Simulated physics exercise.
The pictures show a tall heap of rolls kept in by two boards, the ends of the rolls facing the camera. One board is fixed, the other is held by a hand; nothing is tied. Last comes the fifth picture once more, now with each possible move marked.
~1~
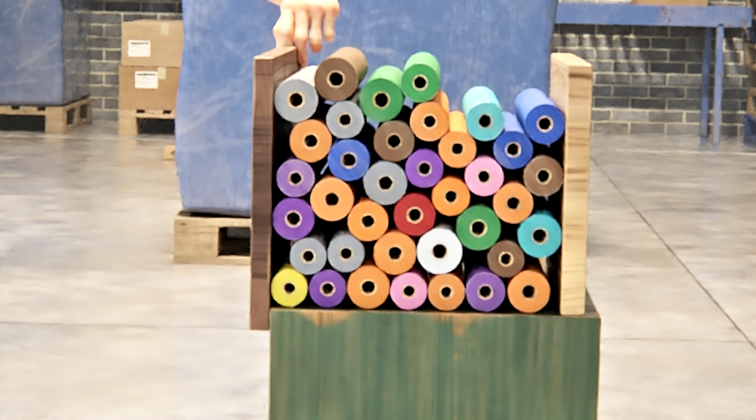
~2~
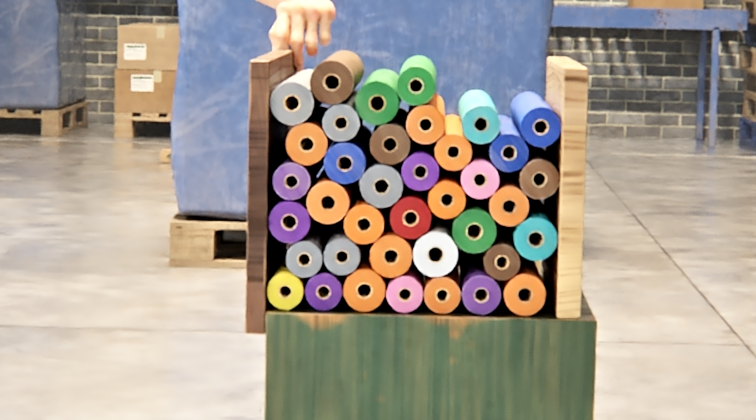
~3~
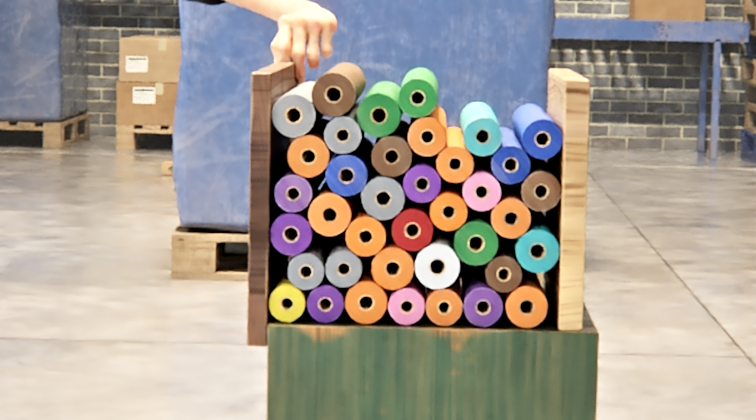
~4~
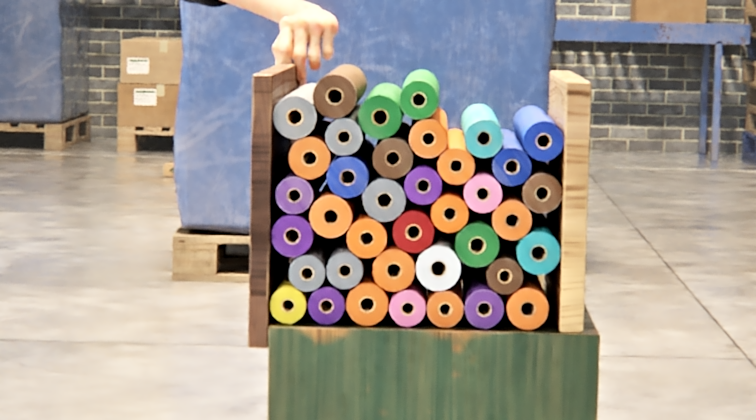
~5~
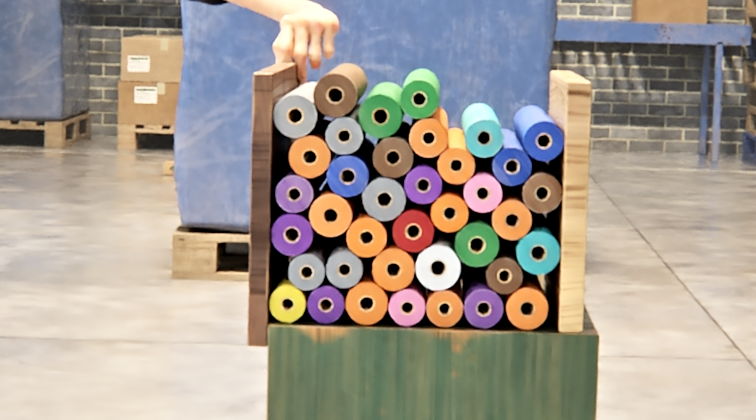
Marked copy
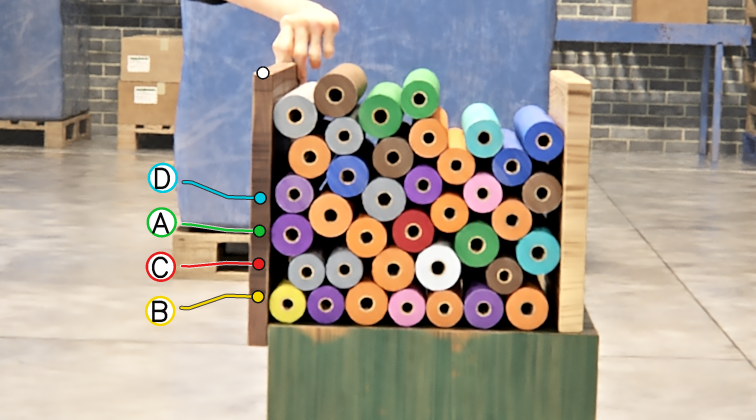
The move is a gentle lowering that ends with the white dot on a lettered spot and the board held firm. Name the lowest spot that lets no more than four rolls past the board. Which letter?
It can be let down to D.
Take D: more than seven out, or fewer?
It loses fewer than seven.
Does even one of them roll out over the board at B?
Yes, at B.
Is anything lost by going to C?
Yes.
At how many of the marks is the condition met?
The number is one.
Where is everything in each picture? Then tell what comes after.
In the first picture, a purple roll (486, 291); a purple roll (293, 218); an orange roll (332, 199).
In the second picture, an orange roll (328, 202); an orange roll (509, 206).
In the third picture, a pink roll (482, 192); an orange roll (455, 164).
In the fourth picture, a turquoise roll (484, 138); side board (276, 194).
In the fifth picture, a yellow roll (288, 304); a purple roll (484, 308); a purple roll (292, 234).
On the marked copy, A at (259, 231); B at (258, 297); C at (259, 264); D at (260, 198); the white dot at (263, 73).
Following D. Soon after the start, top of the board (273, 134).
Later, top of the board (271, 198).
In the end, top of the board (271, 198), two out over the board.
As for the rest, A five out over the board; B five out over the board; C five out over the board.
